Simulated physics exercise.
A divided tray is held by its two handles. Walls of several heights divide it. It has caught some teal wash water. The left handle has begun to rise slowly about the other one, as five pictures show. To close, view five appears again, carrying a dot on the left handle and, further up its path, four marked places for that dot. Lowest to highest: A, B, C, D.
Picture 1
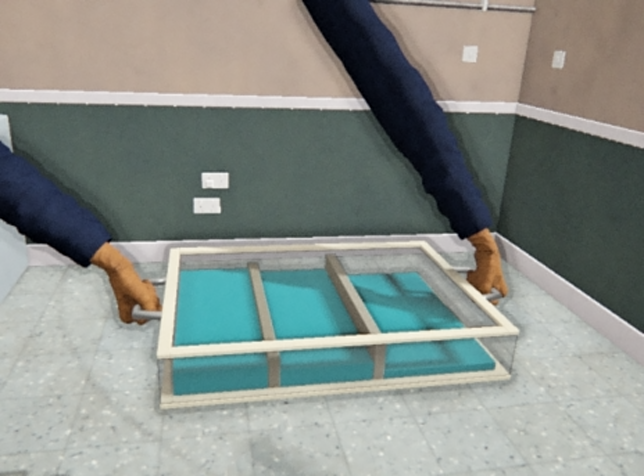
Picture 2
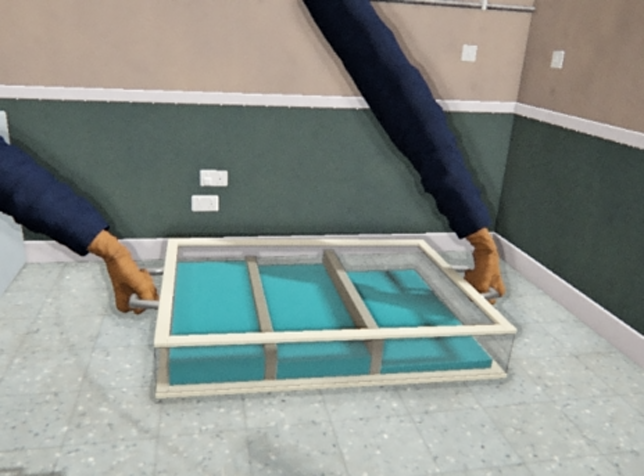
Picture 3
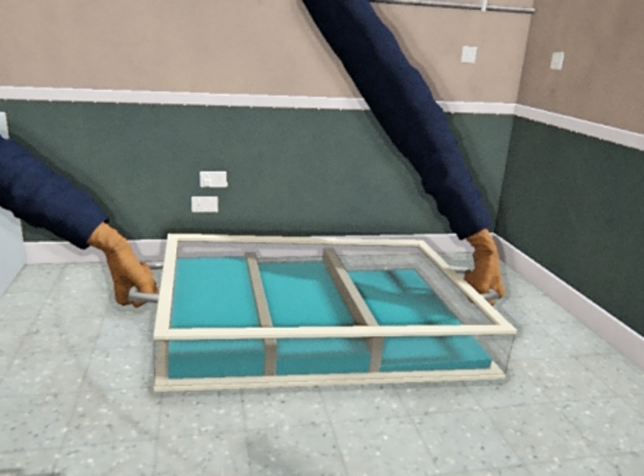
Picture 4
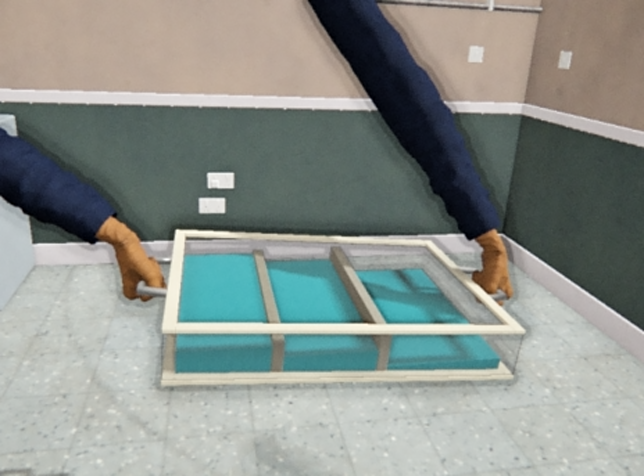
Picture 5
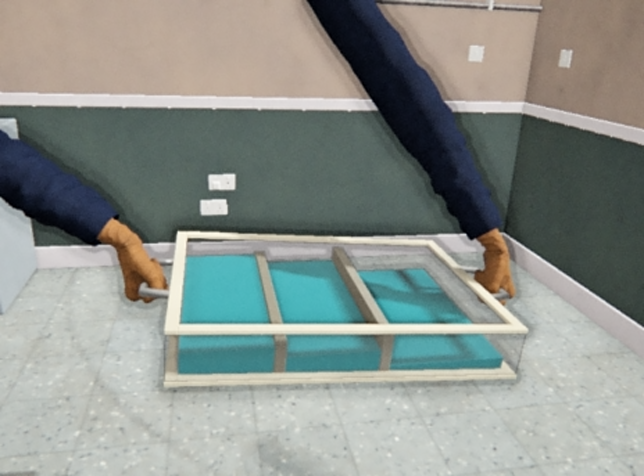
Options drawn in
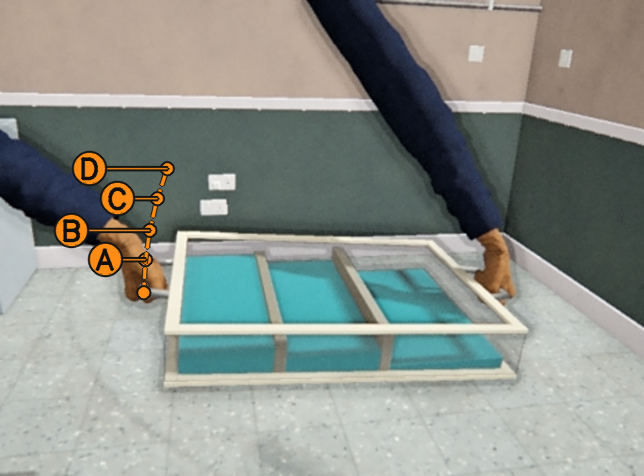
Two hands in dark navy sleeves grip the handles at either end of a clear, cream-edged tray on a pale speckled floor, seen from slightly above near a room corner with beige-over-green walls. Teal water lies inside the tray, split by two brownish dividers. The left end rises very slightly, tilting the tray gently down to the right, while the view shifts a little.
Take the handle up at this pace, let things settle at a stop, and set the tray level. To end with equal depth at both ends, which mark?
Stop D.
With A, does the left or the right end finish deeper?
The left end bay.
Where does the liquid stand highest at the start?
It is the left one.
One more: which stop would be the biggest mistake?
Stop A.
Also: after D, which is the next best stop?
It is C.
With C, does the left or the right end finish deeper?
The left end bay.
On the marked copy, A at (145, 259); B at (149, 230); C at (157, 198); D at (167, 168).
If A is chosen, the left end bay stands much deeper than the other; nothing spills.
If B is chosen, the left end bay stands much deeper than the other; nothing spills.
If C is chosen, the left end bay stands much deeper than the other; nothing spills.
If D is chosen, the two end bays stand about equally deep; nothing spills.
